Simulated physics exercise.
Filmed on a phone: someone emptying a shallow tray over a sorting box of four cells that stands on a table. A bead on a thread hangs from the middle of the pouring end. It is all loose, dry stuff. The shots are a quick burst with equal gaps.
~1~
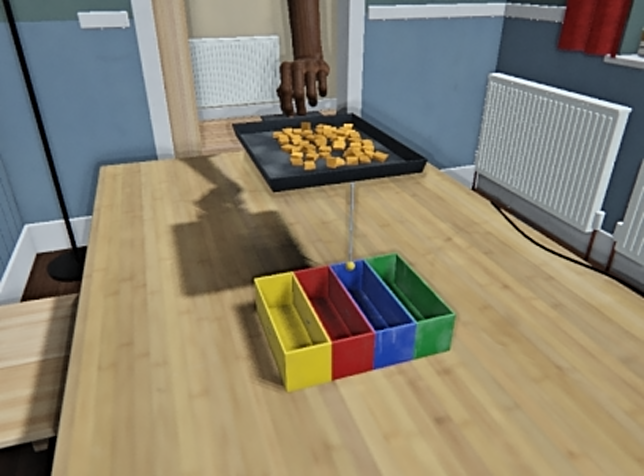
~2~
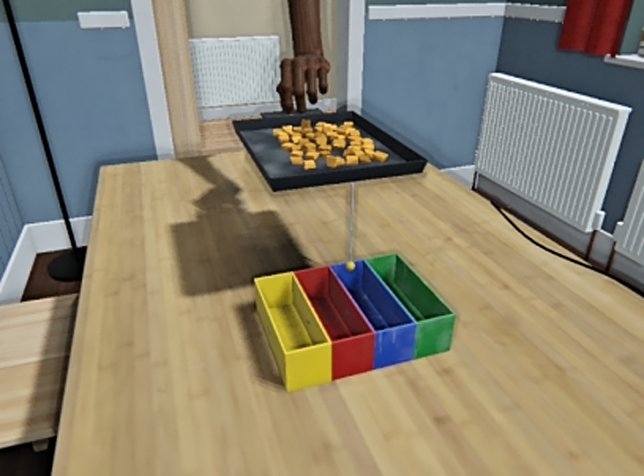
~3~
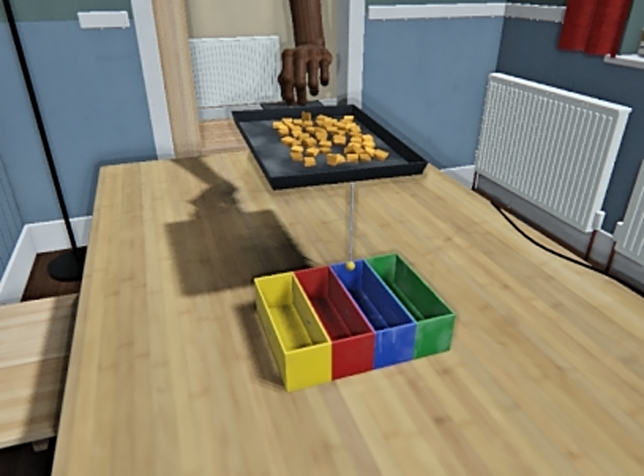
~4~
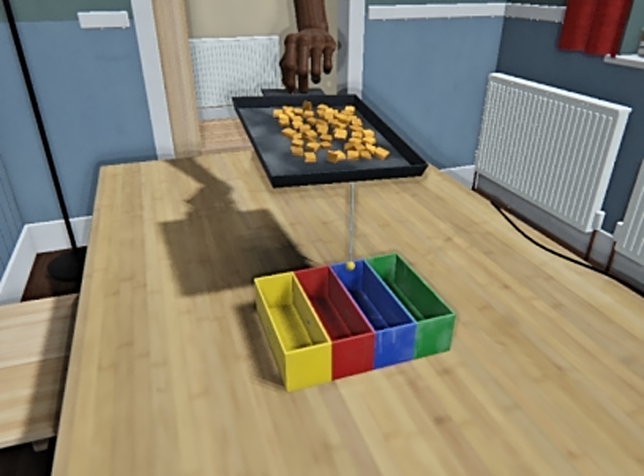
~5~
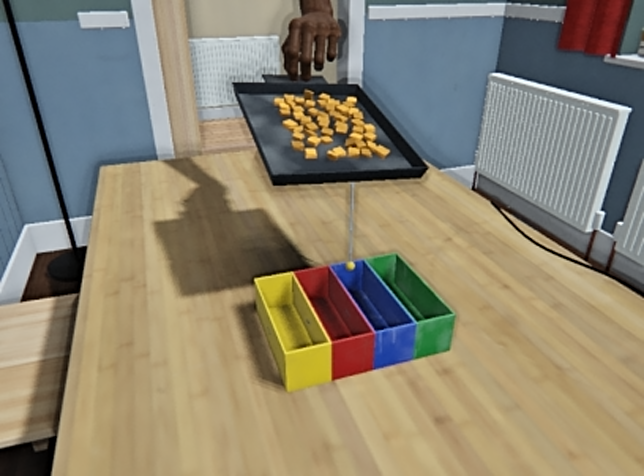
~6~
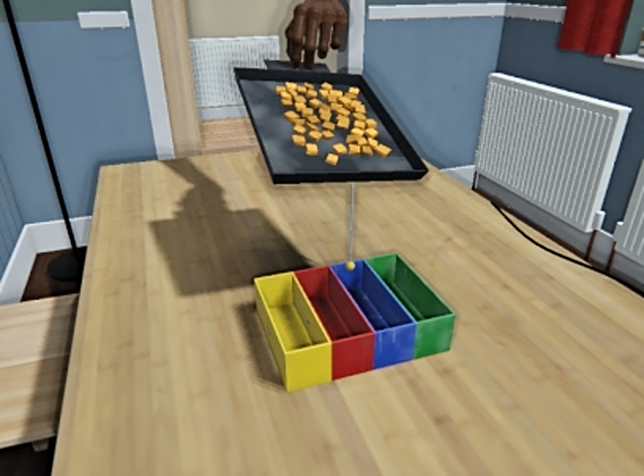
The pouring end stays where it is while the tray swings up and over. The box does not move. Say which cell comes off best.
It favours the green compartment.
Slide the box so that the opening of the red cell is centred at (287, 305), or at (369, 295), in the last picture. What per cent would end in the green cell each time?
About 10 and 40 per cent.
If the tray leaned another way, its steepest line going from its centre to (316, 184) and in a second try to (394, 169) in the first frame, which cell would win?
The first try: That yellow cell. The second: That green cell.
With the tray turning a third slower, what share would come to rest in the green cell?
Some 50 per cent.
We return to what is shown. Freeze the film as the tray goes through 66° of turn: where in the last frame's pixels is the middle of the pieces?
Near (387, 152).
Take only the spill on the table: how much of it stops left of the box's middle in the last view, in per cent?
Some 0 per cent.
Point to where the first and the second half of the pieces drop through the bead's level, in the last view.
At about (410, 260), then at (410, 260).
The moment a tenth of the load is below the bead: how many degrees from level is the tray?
Around 85° of tilt.
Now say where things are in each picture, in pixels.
The first picture shows corners of the pouring end near (273, 177) and (423, 159), level; middle of the load near (320, 142), small crackers; bead on its thread near (350, 266); yellow cell near (309, 364); red cell near (353, 353); blue cell near (394, 343); green cell near (434, 333).
The second picture shows corners of the pouring end near (273, 177) and (423, 159), level; middle of the load near (320, 141).
The third picture shows corners of the pouring end near (273, 176) and (424, 161), tipped barely, lowest at the right corner; middle of the load near (320, 136).
The fourth picture shows corners of the pouring end near (274, 174) and (424, 163), tipped a little, lowest at the right corner; middle of the load near (321, 128).
The fifth picture shows corners of the pouring end near (275, 172) and (425, 166), tipped a little, lowest at the right corner; middle of the load near (322, 120).
The sixth picture shows corners of the pouring end near (276, 171) and (425, 168), tipped clearly, lowest at the right corner; middle of the load near (324, 113), only a few on the move; yellow cell near (309, 364); red cell near (353, 353); blue cell near (394, 343); green cell near (434, 333).
Shortly afterwards, tray tipped steeply; all but a few on the tray; a little falling or outside the box.
Next, tray tipped past a quarter turn; a little on the tray; near a third in the green cell; only a few in the blue cell; near half falling or outside the box.
Some moments later, tray tipped past a quarter turn; near half in the green cell; a little in the blue cell; near a third falling or outside the box.
In the end, tray tipped past a quarter turn; near half in the green cell; a little in the blue cell; none at all in the yellow cell; none at all in the red cell; near a third outside the box.
